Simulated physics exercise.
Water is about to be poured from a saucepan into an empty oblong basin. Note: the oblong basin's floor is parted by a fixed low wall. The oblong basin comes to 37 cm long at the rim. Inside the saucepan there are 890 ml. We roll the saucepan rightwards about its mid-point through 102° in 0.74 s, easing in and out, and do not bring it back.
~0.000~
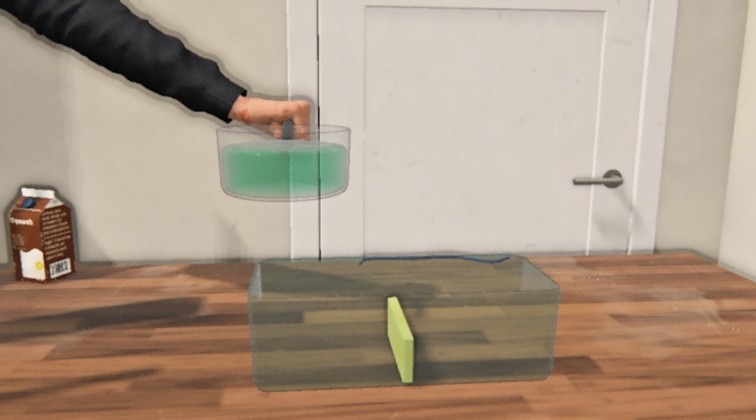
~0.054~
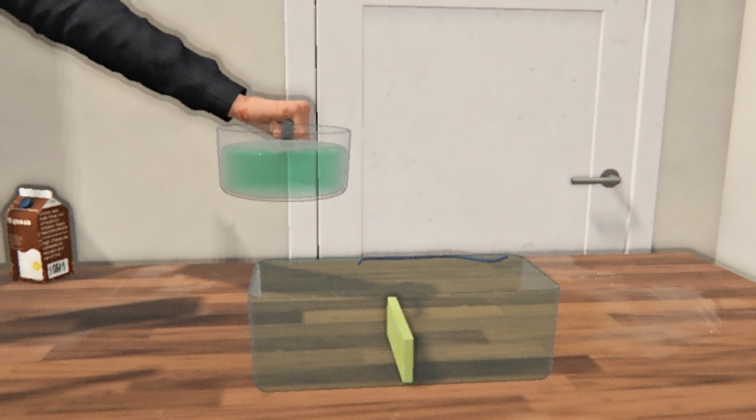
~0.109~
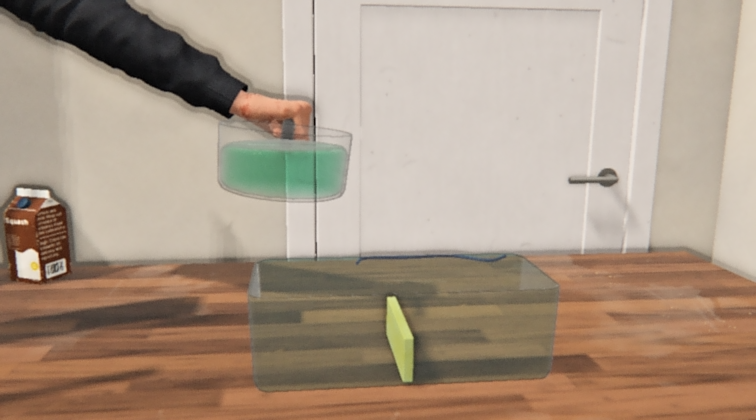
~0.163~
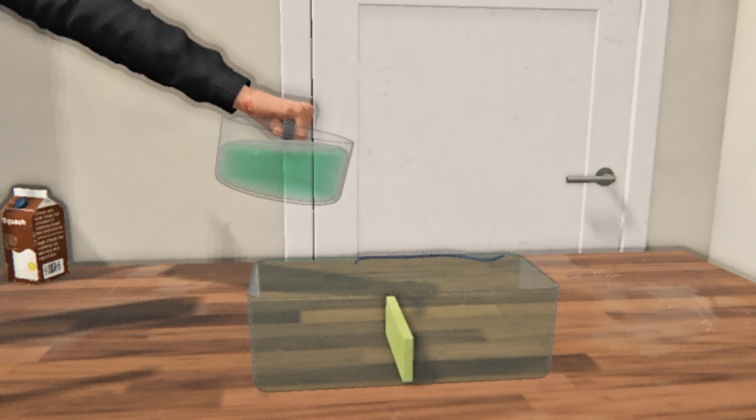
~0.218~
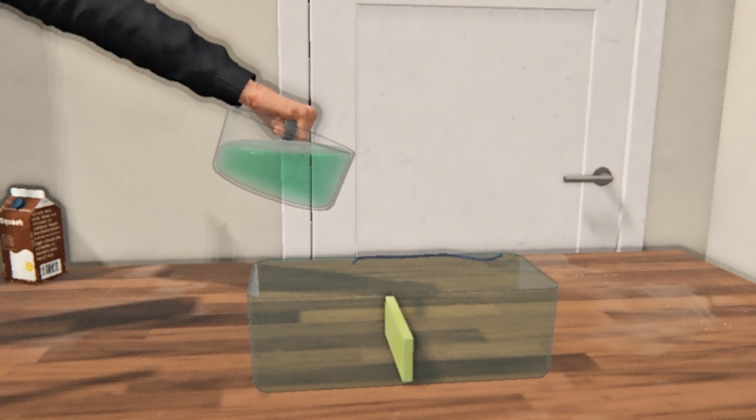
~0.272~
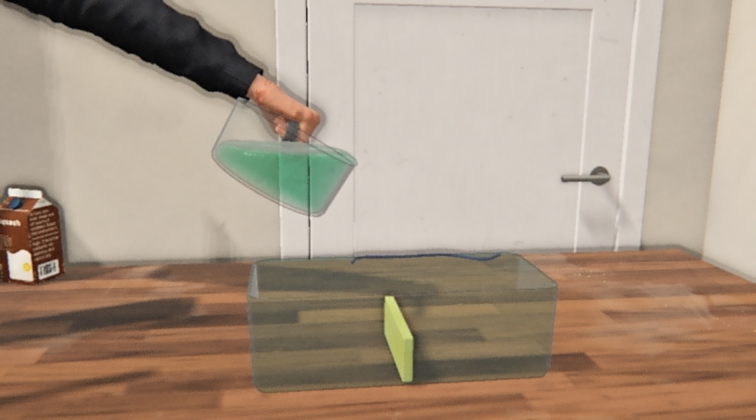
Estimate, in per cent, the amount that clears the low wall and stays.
Roughly 35 percent.
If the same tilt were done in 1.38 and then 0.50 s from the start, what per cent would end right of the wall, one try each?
In order, 50 and 20 per cent.
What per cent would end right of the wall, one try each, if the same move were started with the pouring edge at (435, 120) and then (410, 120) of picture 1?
Roughly 95 per cent the first time and 95 per cent the second.
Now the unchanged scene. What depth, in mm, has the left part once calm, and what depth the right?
Final reading - left some 22 mm, right some 12 mm.
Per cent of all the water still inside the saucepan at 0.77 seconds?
Close to 7 percent of the whole amount.
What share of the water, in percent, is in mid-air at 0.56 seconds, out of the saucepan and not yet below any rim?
At that moment, about 42 percent.
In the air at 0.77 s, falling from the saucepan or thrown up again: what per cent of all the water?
I'd say some 7 per cent is in the air.
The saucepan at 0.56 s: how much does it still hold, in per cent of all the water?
Near 32 in a hundred.
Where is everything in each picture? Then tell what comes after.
In the first frame, tilt 0°; pouring edge (349, 130); surface from (222, 147) to (347, 146); the oblong basin's rim runs from (253, 279) to (541, 272); the wall's top is at (400, 318).
In the second frame, tilt 1°; pouring edge (350, 132); surface from (222, 146) to (347, 146).
In the third frame, tilt 5°; pouring edge (351, 136); surface from (223, 145) to (347, 148).
In the fourth frame, tilt 12°; pouring edge (353, 143); surface from (222, 144) to (349, 150).
In the fifth frame, tilt 20°; pouring edge (354, 154); surface from (221, 145) to (352, 151).
In the sixth frame, tilt 30°; pouring edge (353, 166); surface from (218, 143) to (353, 160); 2 per cent is over the edge.
Then, 0.56 s in, the tilt is 88° and 31 per cent is still to pour, 10 is left of the wall and 17 right of it.
Then, 0.77 s in, the tilt is 102° and 7 per cent is still to pour, 51 is left of the wall and 34 right of it.
Then, 1.00 s in, the tilt is 102° and 1 per cent is still to pour, 61 is left of the wall and 34 right of it.
Then, 1.24 s in, the tilt is 102° and 0 per cent is still to pour, 64 is left of the wall and 35 right of it.
Finally, 64 per cent lies left of the wall, 35 right of it and 2 outside.
